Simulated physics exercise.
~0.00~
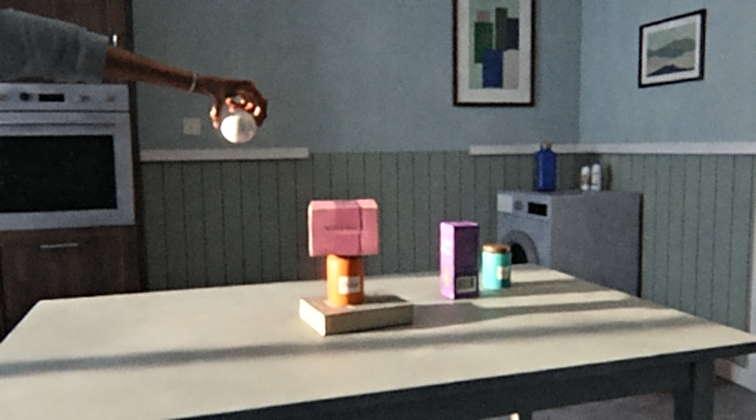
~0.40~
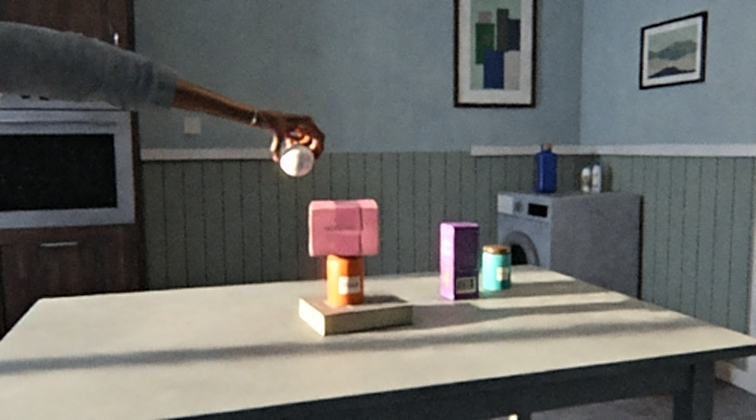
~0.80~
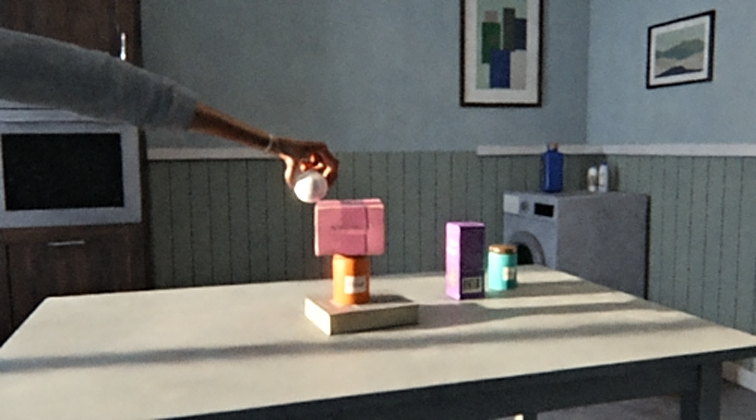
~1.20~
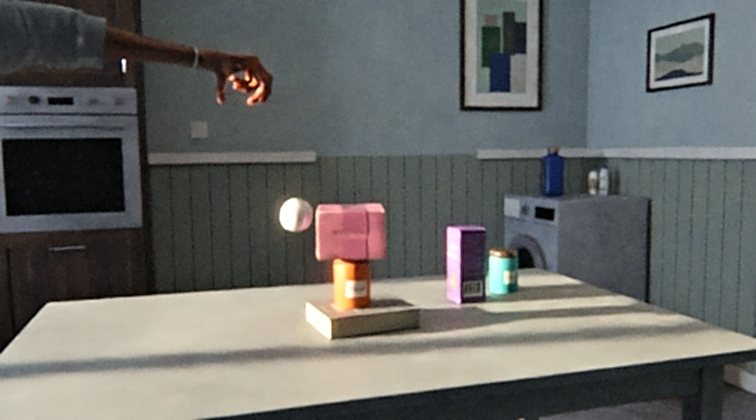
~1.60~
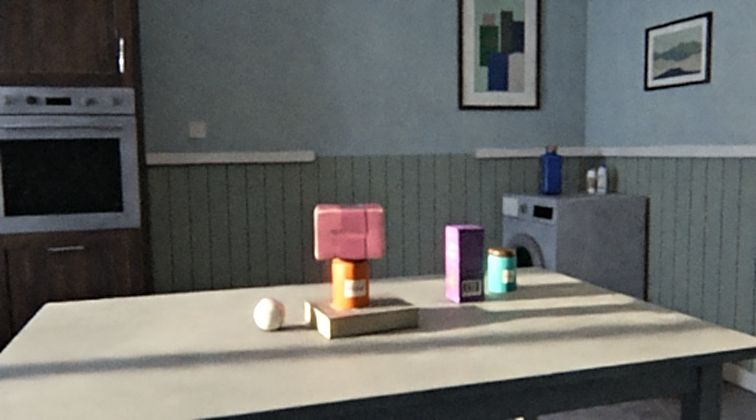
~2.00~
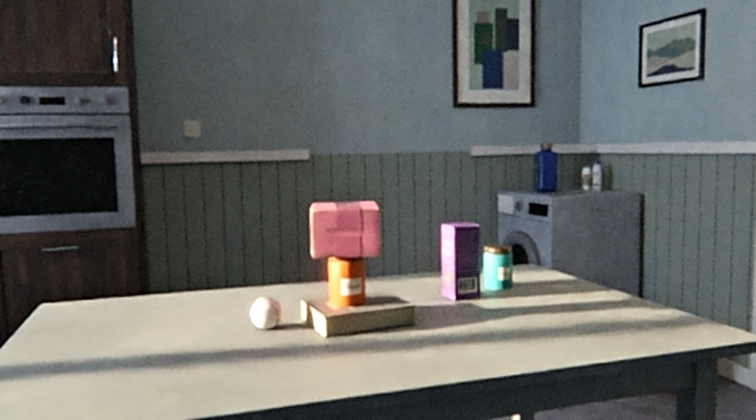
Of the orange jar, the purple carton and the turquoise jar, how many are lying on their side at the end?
None of them are. The orange jar, the purple carton and the turquoise jar all still stand upright.
